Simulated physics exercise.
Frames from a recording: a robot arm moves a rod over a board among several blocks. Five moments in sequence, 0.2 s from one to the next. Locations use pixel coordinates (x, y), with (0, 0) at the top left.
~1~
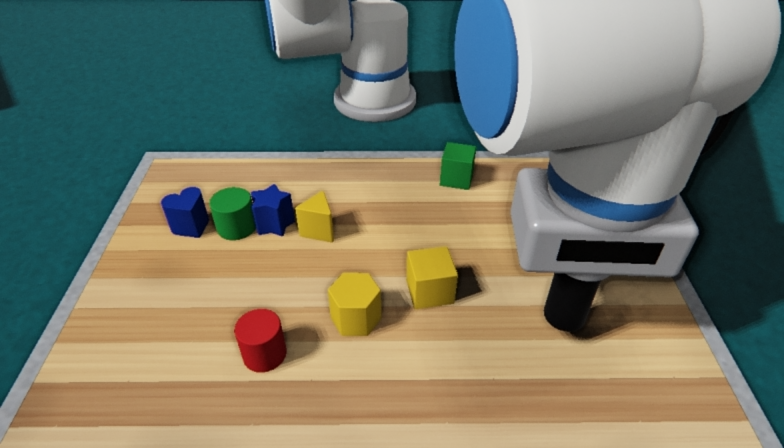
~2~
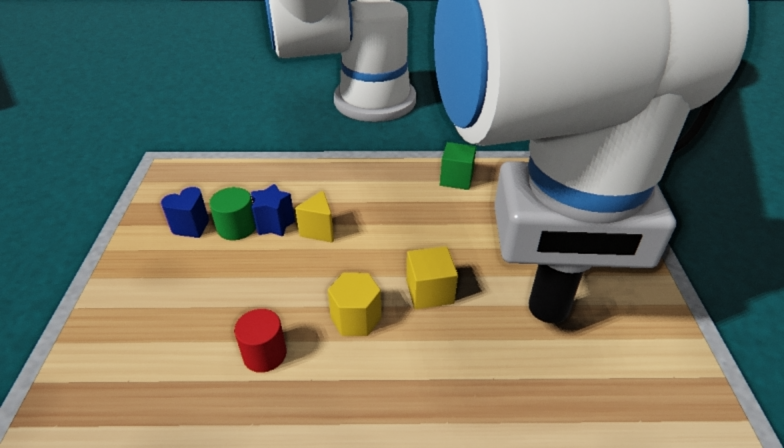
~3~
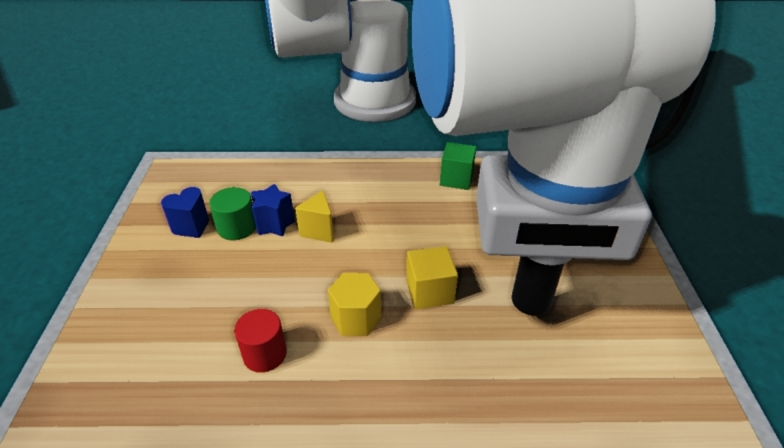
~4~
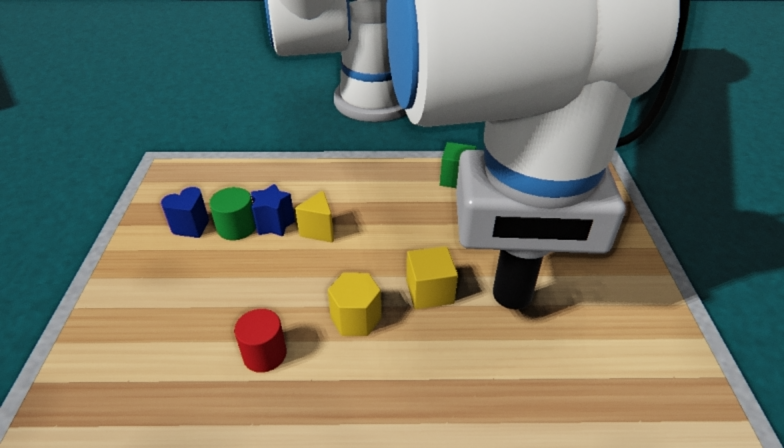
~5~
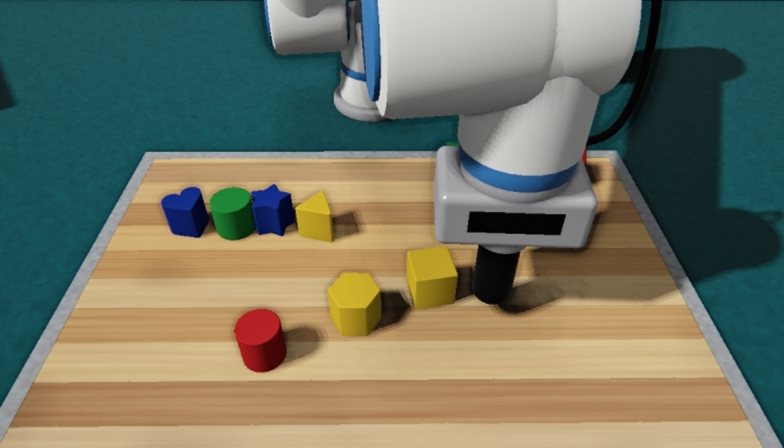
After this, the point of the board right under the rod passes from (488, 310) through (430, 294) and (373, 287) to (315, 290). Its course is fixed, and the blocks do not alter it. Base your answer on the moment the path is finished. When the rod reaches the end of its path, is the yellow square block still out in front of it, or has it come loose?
It is gone from the front.
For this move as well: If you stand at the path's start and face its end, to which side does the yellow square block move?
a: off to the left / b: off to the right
The correct letter is b.
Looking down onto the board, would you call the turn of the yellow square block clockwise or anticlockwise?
It twists clockwise.
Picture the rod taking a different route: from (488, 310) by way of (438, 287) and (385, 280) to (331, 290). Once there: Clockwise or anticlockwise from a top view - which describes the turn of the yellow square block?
I'd predict that, seen from above, the yellow square block rotates clockwise.
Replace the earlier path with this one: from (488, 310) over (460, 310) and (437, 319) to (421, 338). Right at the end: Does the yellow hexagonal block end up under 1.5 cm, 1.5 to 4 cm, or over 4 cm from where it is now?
The yellow hexagonal block moves under 1.5 cm.
What follows on the original path. One third of the way, rod (431, 275); yellow square block (395, 252), turned 35° clockwise.
Two thirds of the way, rod (372, 269); yellow square block (348, 237), turned 70° clockwise.
At the end, rod (313, 271); yellow hexagonal block not moved; yellow square block (337, 232), turned 95° clockwise.
